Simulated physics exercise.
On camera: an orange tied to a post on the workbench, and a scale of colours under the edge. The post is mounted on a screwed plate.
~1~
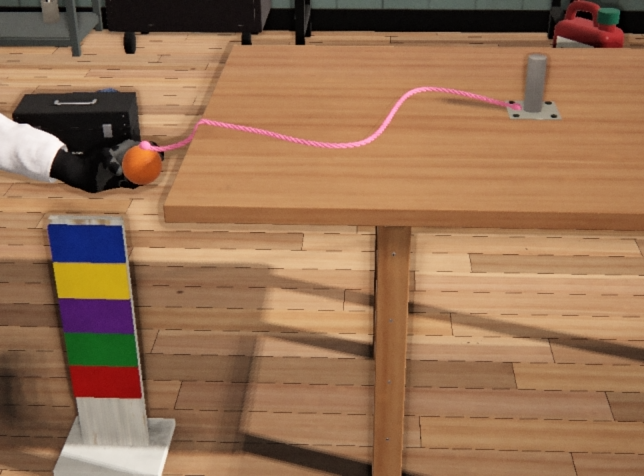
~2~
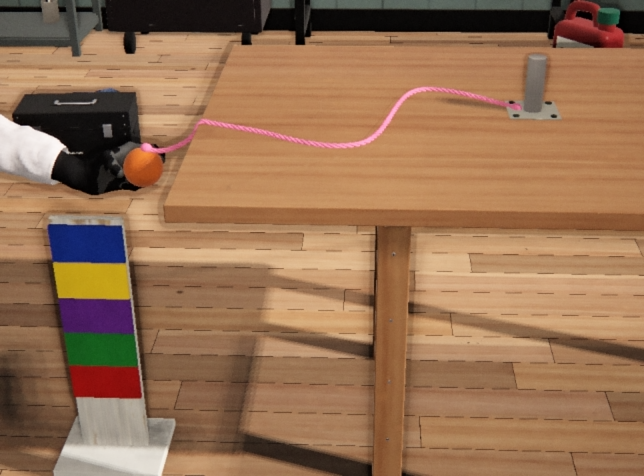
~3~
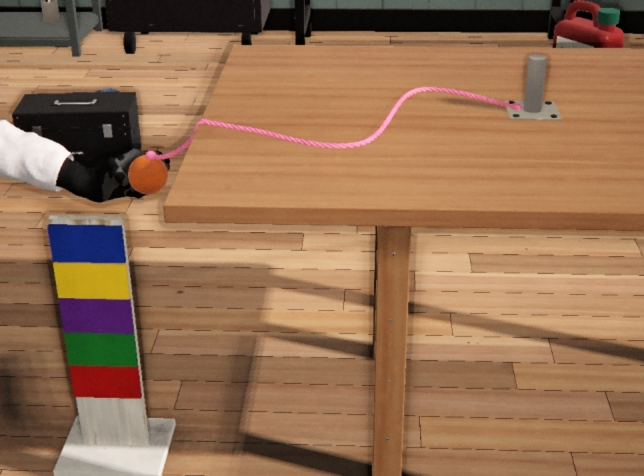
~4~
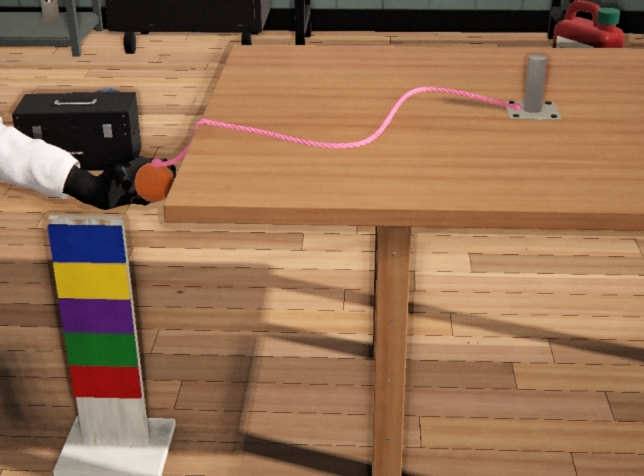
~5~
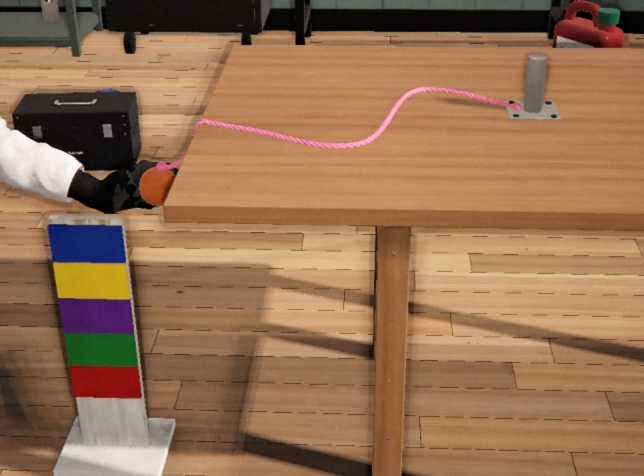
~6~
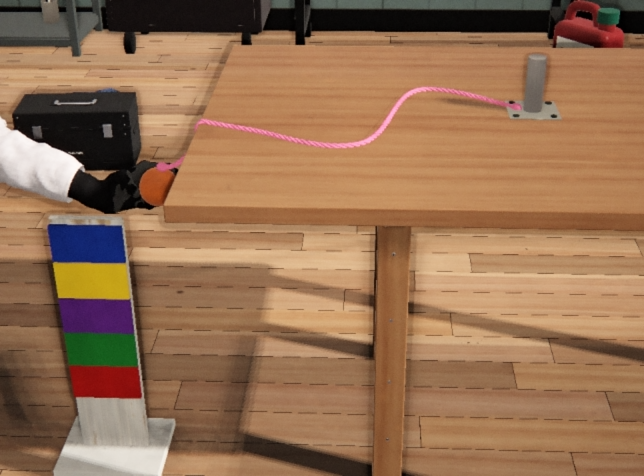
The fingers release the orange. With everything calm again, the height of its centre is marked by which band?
By the purple band.
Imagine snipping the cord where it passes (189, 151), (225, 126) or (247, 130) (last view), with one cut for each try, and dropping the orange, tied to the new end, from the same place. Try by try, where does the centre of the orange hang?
The pixels come out at around (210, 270), (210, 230) and (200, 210), one per try.
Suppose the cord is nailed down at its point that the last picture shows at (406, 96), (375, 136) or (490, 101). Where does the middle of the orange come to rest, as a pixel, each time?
The pixel places are (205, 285), (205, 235) and (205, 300), one per try.
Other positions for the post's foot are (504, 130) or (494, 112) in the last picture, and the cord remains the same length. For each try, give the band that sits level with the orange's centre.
Try one - green; try two - green.
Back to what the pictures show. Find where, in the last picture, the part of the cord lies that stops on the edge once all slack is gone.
The spot located at (317, 145) in the last picture.
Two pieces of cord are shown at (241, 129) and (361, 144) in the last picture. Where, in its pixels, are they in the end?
(206, 191) and (242, 109).
Soon after, orange near (223, 286); level with yellow.
Then, orange near (201, 297); level with purple.
At rest, orange near (210, 303); level with purple. At purple.
